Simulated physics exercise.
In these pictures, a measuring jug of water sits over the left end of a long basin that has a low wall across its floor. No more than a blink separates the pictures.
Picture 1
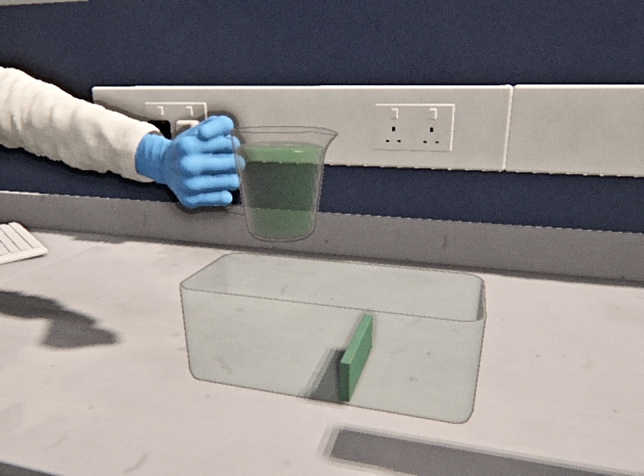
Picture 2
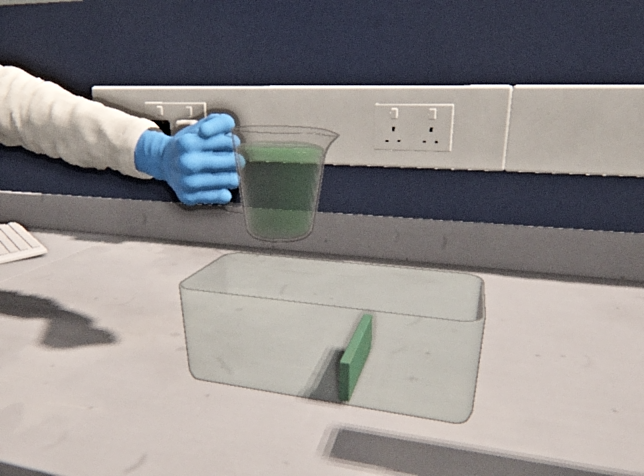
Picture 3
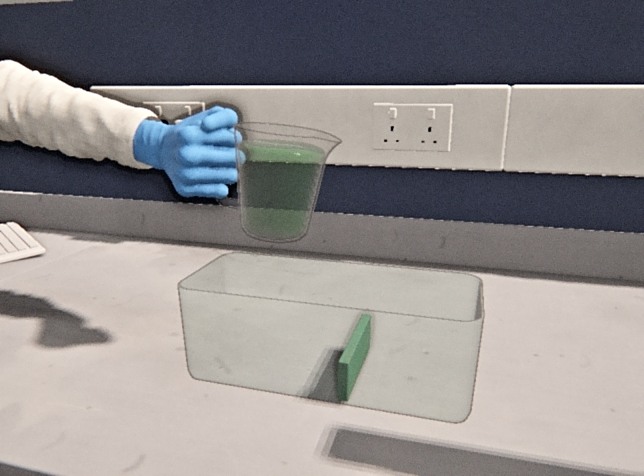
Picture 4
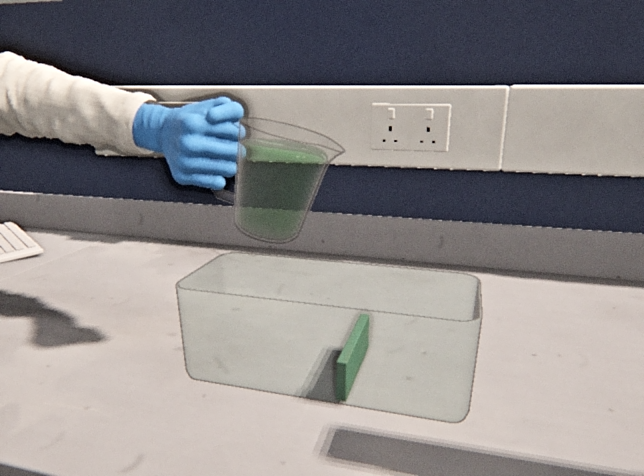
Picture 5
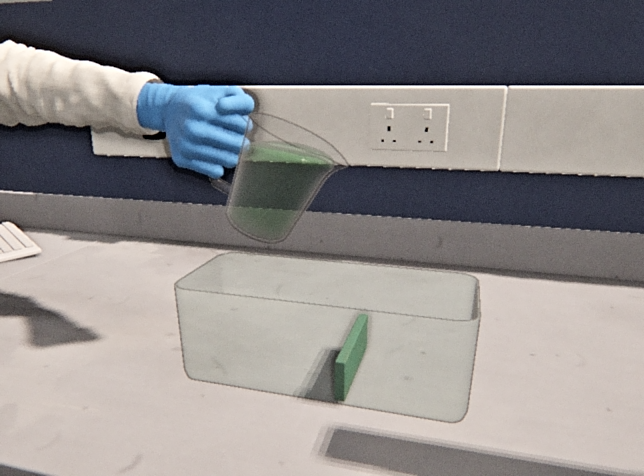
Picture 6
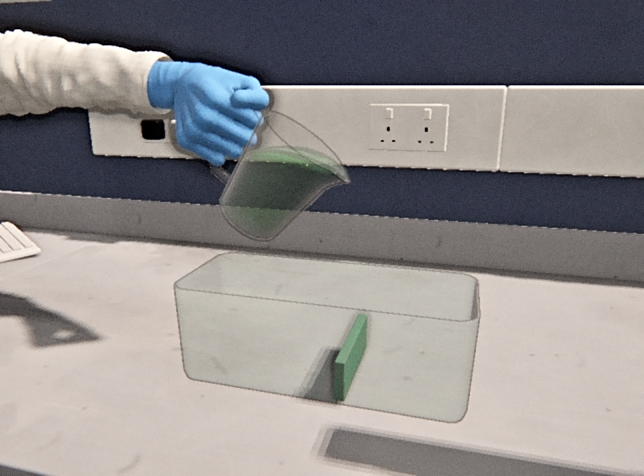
A jug of green liquid, held by a blue-gloved hand above a clear basin with a low green wall inside, hung nearly upright at first, then tilted steadily to the right.
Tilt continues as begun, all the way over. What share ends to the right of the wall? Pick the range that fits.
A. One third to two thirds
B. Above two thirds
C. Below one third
Answer: B.
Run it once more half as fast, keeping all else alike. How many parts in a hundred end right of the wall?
About 90 per cent.
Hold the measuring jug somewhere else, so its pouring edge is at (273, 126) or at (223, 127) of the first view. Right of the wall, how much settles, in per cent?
5 % and 10 %.
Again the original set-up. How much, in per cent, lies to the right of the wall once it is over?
80 in a hundred.
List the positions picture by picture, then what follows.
The first frame shows tilt 0°; pouring edge (338, 133); surface from (242, 145) to (325, 147); the long basin's rim runs from (204, 269) to (484, 299); the wall's top is at (358, 338).
The second frame shows tilt 2°; pouring edge (339, 135); surface from (243, 144) to (325, 148).
The third frame shows tilt 7°; pouring edge (342, 140); surface from (244, 141) to (326, 150).
The fourth frame shows tilt 15°; pouring edge (345, 150); surface from (247, 140) to (329, 154).
The fifth frame shows tilt 25°; pouring edge (349, 165); surface from (247, 155) to (334, 159).
The sixth frame shows tilt 37°; pouring edge (350, 182); surface from (242, 168) to (344, 169).
A moment on, the measuring jug is tipped right over and 45 per cent is still to pour, 1 is left of the wall and 32 right of it.
Next, the measuring jug is tipped right over and 8 per cent is still to pour, 10 is left of the wall and 69 right of it.
Then the measuring jug is tipped right over and 1 per cent is still to pour, 14 is left of the wall and 81 right of it.
Later the measuring jug is tipped right over and 0 per cent is still to pour, 15 is left of the wall and 82 right of it.
At rest 15 per cent lies left of the wall, 82 right of it and 3 outside.
